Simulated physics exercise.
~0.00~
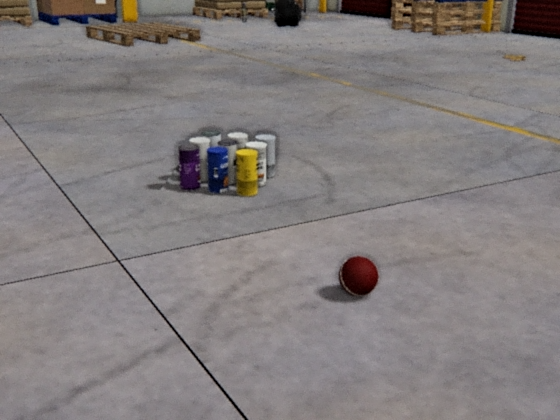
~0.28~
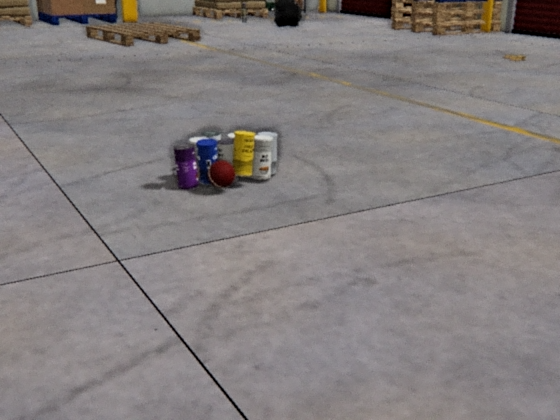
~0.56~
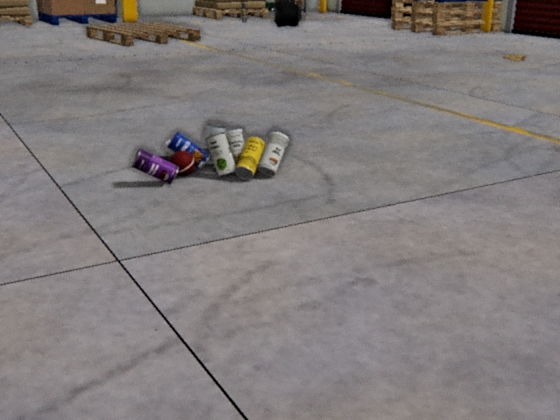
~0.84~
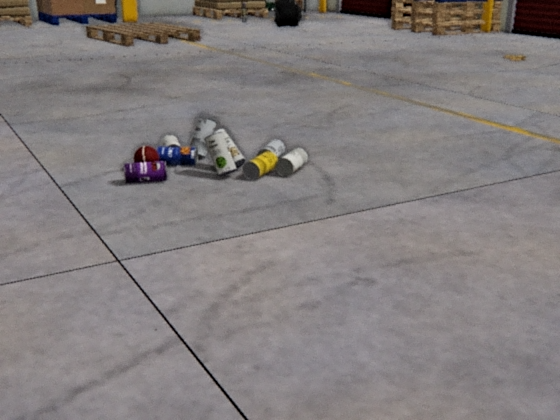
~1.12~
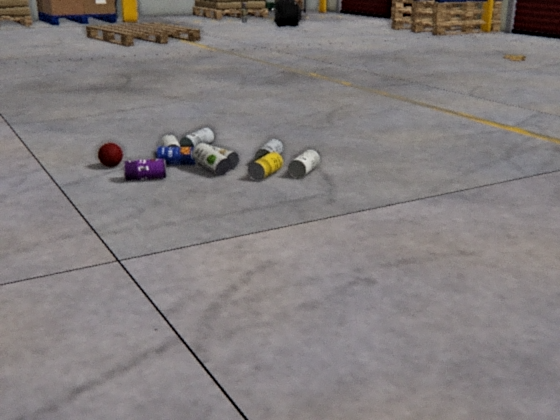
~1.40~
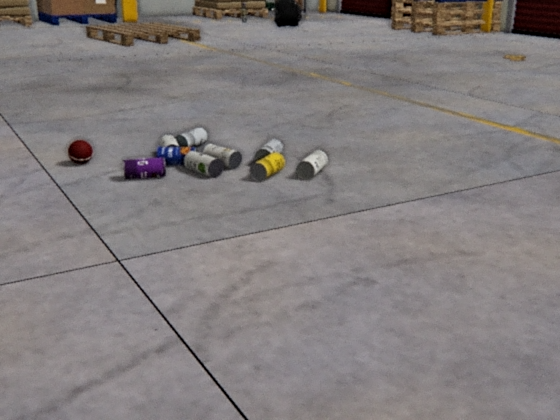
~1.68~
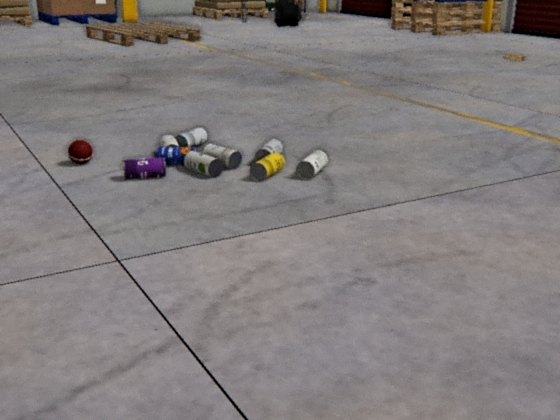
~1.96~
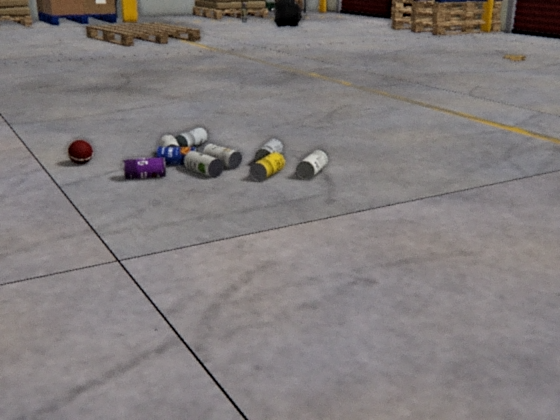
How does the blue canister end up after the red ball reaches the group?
The blue canister falls over and ends up lying on its side among the other toppled canisters.
